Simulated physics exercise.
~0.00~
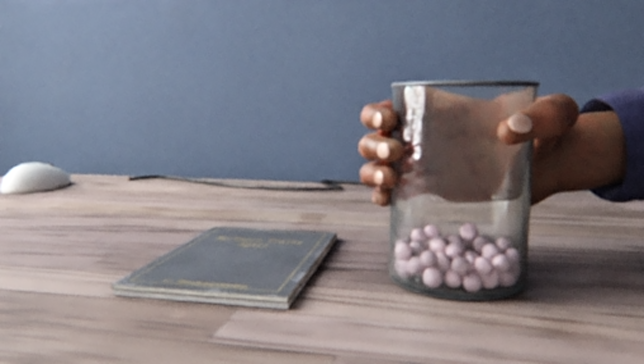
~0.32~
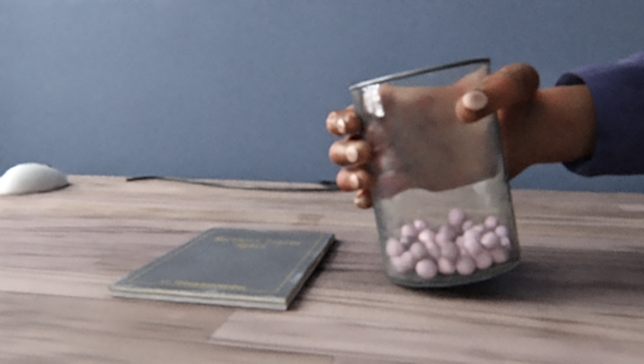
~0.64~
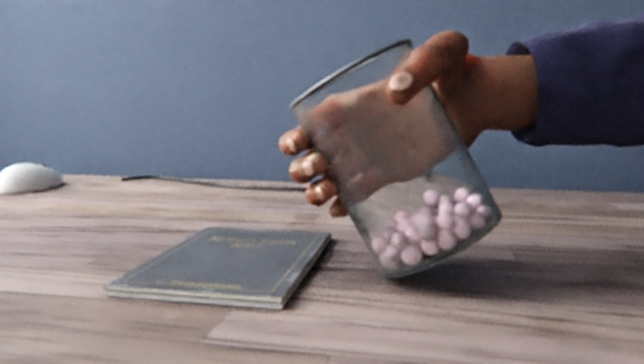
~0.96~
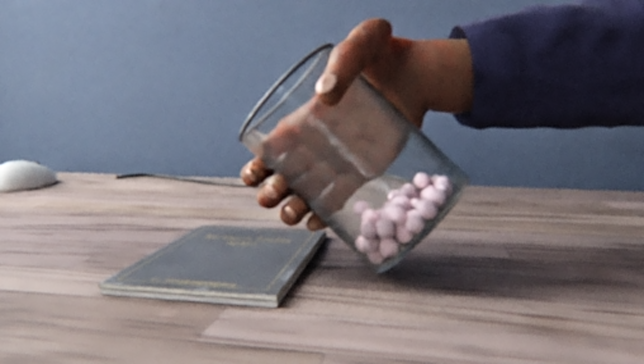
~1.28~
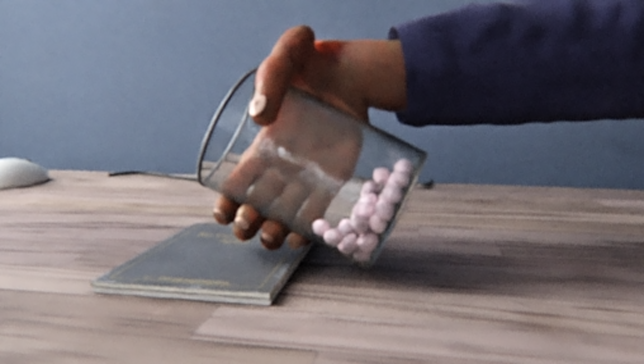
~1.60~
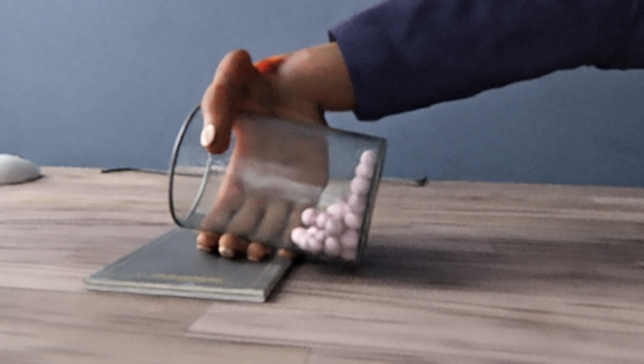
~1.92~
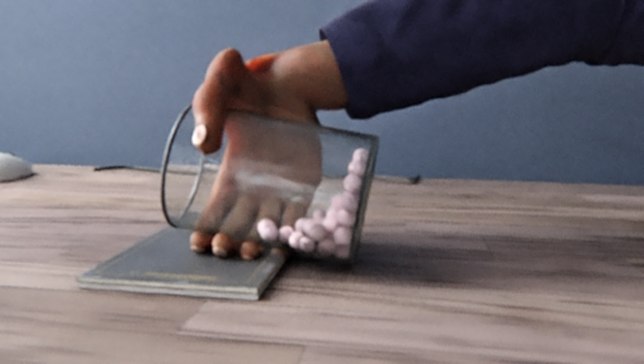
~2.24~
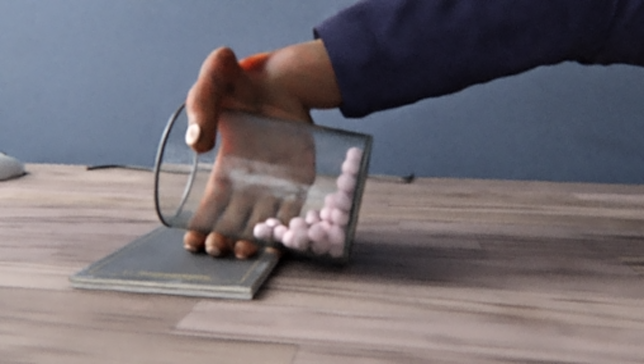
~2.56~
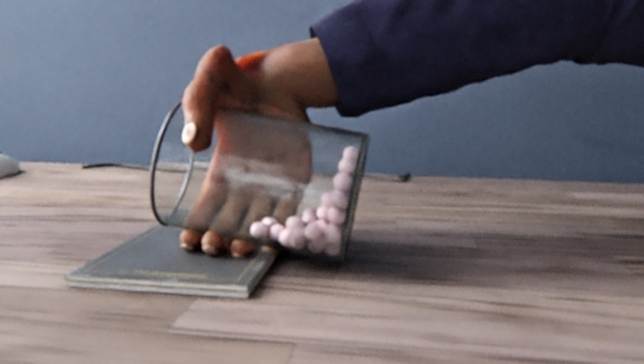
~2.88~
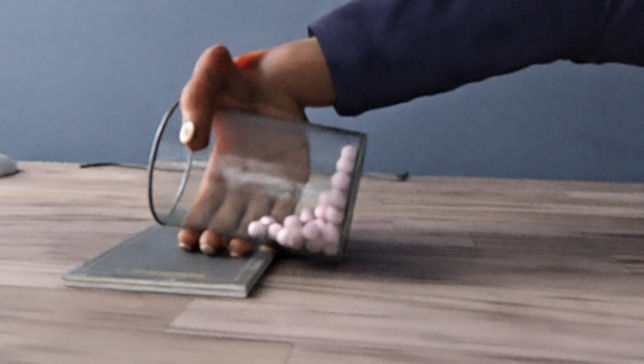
Glass of pale pink beads tipping left in a hand and resting on its side against a dark book, beads staying inside.
